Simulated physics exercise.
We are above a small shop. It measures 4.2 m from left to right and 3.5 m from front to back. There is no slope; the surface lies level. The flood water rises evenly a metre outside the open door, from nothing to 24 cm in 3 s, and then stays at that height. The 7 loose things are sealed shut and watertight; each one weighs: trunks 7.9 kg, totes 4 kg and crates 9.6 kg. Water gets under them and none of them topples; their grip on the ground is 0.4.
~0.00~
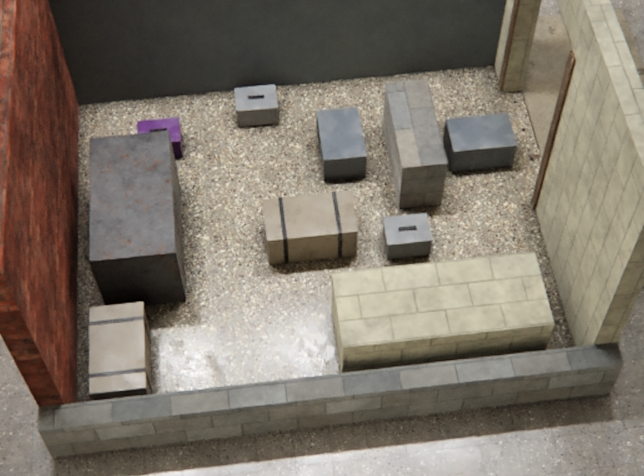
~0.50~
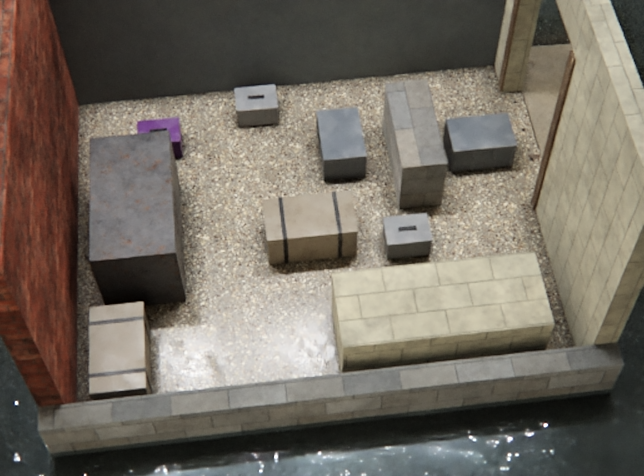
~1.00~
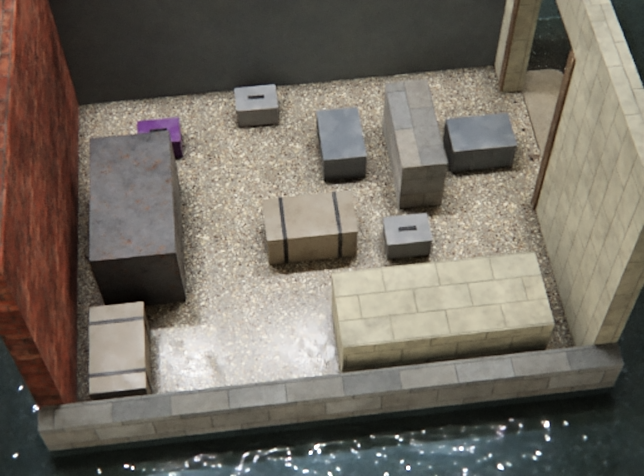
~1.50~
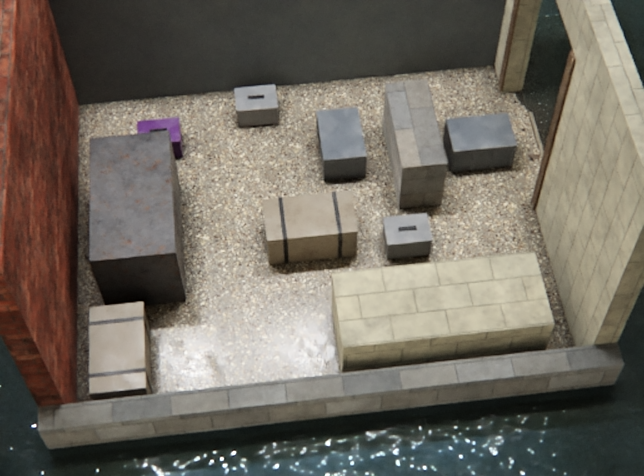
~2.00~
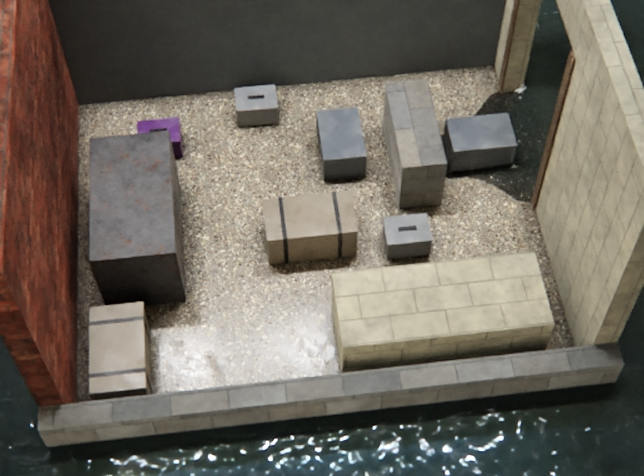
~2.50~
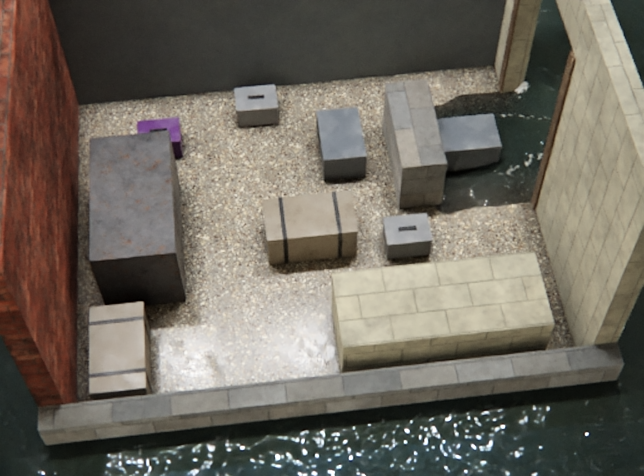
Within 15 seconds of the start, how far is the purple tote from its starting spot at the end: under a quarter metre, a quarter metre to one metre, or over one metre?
Prediction: It relocates a short stretch.
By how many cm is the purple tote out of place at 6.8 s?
Roughly 50 centimetres by that point.
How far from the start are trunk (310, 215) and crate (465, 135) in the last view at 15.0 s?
First 20 cm, then 120 cm.
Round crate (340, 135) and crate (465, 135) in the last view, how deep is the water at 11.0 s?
Around 9 cm and 14 cm.
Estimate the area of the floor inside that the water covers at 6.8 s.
I'd put it close to 11.5 m2.
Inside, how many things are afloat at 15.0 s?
The count is 7.
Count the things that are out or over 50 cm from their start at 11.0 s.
Result: 4.
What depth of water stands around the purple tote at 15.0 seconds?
Around 20 cm.
After 3.5 s the purple tote is near (159, 131), 0.0 m from its start, aground; 1 afloat.
After 6.8 s the purple tote is near (109, 145), 0.5 m from its start, afloat; 6 afloat.
After 11.0 s the purple tote is near (93, 150), 0.6 m from its start, afloat; 7 afloat.
After 15.0 s the purple tote is near (92, 147), 0.6 m from its start, afloat; 7 afloat.
